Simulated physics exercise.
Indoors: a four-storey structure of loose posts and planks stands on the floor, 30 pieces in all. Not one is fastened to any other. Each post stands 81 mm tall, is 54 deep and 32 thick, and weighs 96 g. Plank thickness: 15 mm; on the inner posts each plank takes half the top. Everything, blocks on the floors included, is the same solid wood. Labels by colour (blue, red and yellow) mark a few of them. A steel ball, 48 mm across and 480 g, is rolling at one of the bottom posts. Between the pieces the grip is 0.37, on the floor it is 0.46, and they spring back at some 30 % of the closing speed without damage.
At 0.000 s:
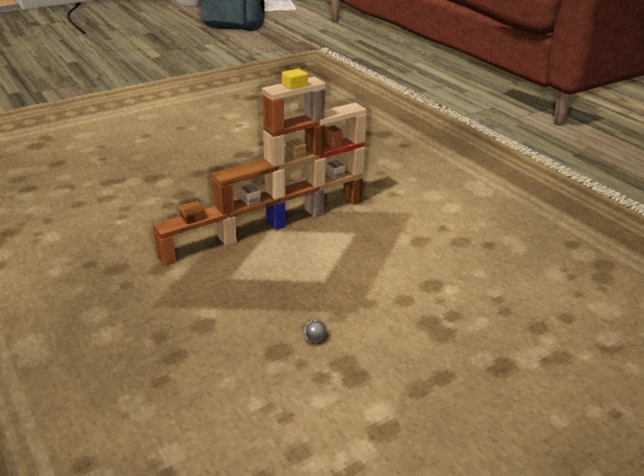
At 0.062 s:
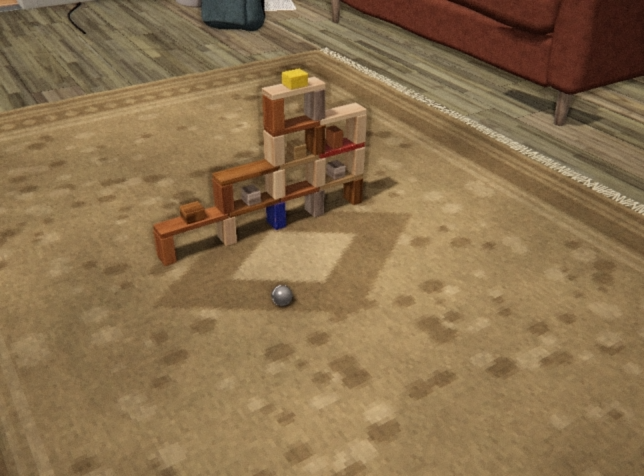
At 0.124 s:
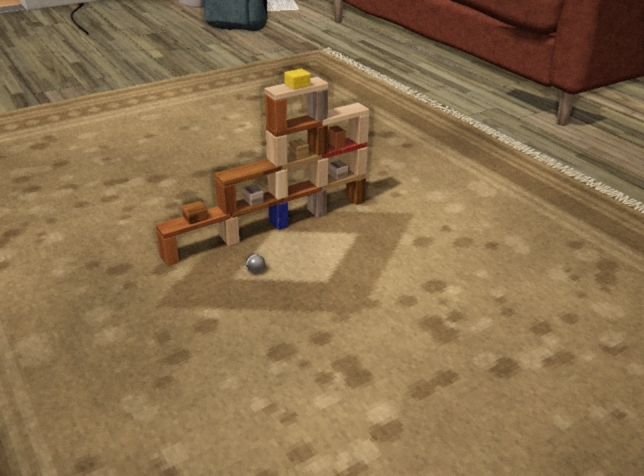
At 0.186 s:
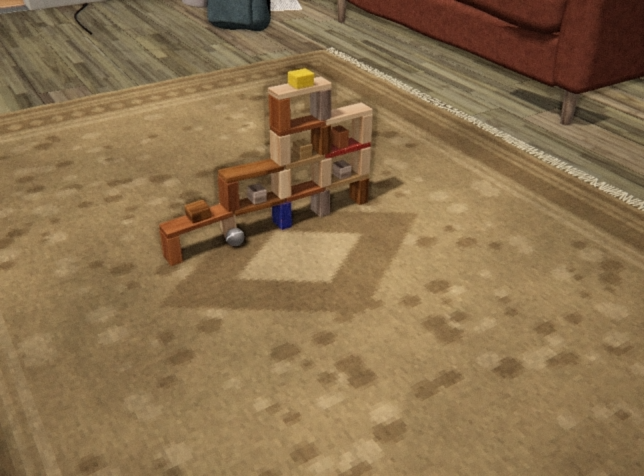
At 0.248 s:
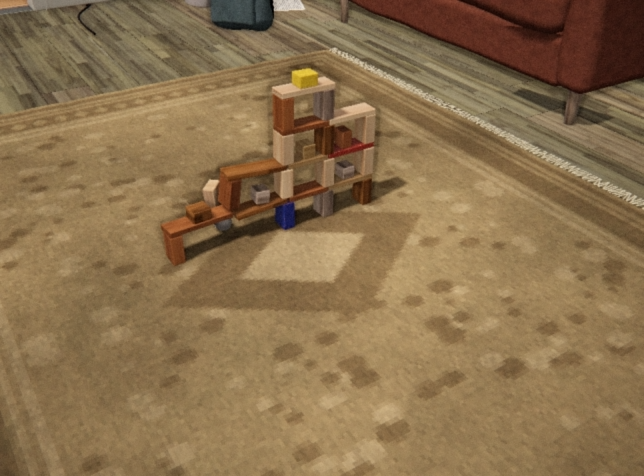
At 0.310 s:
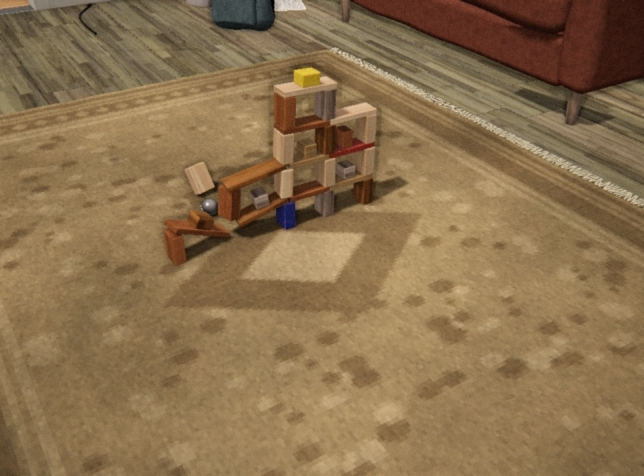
The clip opens on a stepped structure of wooden posts and planks on a patterned rug, with a steel ball rolling toward its lower left part. The ball strikes a bottom post and knocks it out backward, and the low plank there drops at one end while the taller part stays standing.
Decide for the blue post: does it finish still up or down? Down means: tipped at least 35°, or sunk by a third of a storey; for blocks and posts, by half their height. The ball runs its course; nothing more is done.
It finishes still up.
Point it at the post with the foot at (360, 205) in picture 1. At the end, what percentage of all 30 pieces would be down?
That way, 60 per cent.
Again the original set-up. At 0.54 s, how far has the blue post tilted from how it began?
At that moment, roughly 0 degrees.
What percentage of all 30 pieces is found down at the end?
It works out at roughly 55 per cent.
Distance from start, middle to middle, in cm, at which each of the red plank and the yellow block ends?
Red 0, yellow 52.
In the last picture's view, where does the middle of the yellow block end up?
Check around (244, 286) in the last image.
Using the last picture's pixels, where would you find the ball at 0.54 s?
You'll find it near (164, 159).
After 0.54 s, ball still moving; 12 of the 30 pieces down; blue post unmoved; yellow block 34° from how it stood, 24 mm lower.
After 0.82 s, ball still moving; 16 of the 30 pieces down; blue post unmoved; yellow block 40° from how it stood, 32 cm lower.
In the end (1.8 s), ball rolling away; 16 of the 30 pieces down; blue post unmoved; red plank unmoved; yellow block 38 cm lower. From the last view, middles, blue post near (286, 212), red plank near (348, 147).
